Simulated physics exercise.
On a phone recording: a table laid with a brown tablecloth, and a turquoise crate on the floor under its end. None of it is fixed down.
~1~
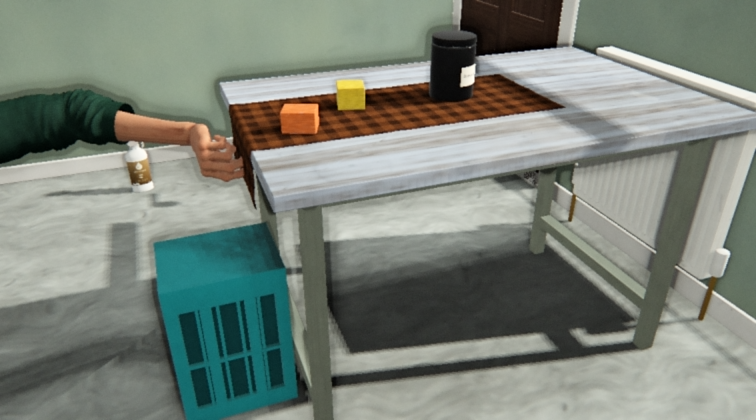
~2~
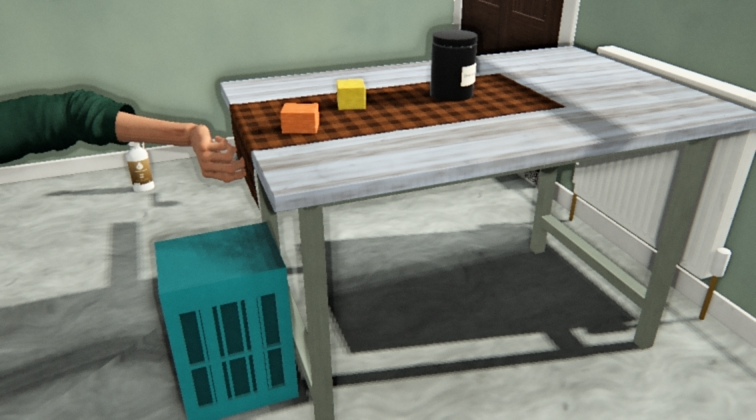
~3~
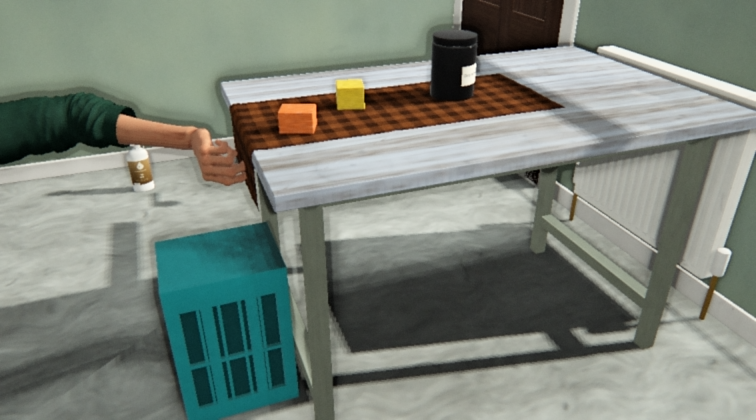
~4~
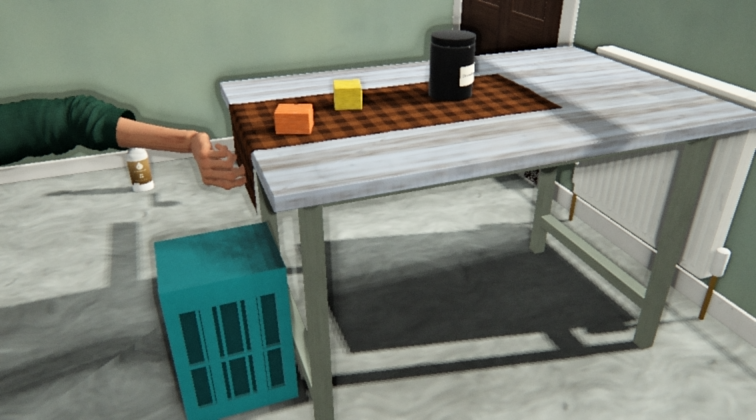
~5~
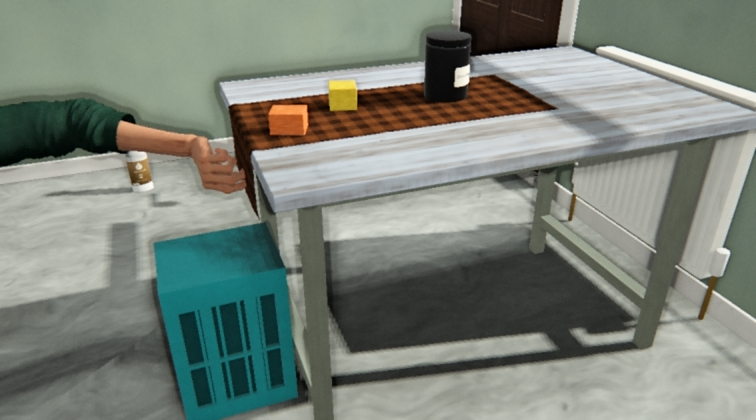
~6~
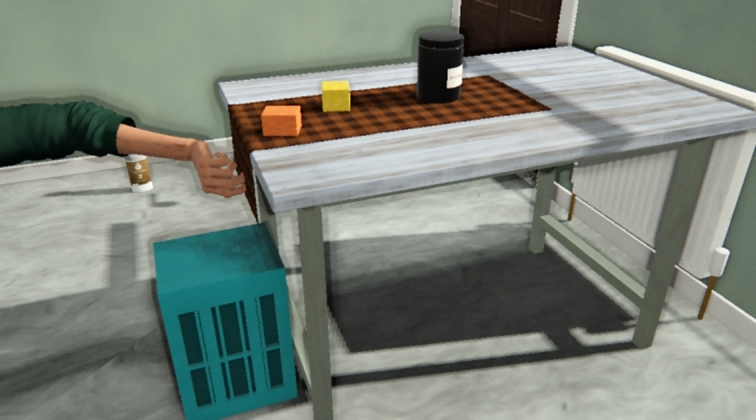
Hand at left slowly pulling a brown checked tablecloth over the table's end, the blocks and black canister shifting slightly left with it.
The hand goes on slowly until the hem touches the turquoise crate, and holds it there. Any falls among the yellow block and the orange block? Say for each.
Yellow block: No fall; orange block: Falls.
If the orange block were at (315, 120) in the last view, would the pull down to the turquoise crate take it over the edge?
Placed so, it goes over the edge.
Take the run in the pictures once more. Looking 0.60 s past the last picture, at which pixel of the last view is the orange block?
You'd spot it somewhere around (208, 173).
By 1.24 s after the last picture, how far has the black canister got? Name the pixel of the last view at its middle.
At that time its middle is at (384, 73) in the last view.
Then, 0.60 s after the last picture, hem going down; yellow block carried along near (297, 101); orange block over the edge.
Then, 1.24 s after the last picture, hem on the crate; yellow block carried along near (275, 103); orange block over the edge.
At rest, hem on the crate; yellow block carried along near (275, 103); orange block over the edge. The yellow block stays on the table and the orange block goes over the edge.
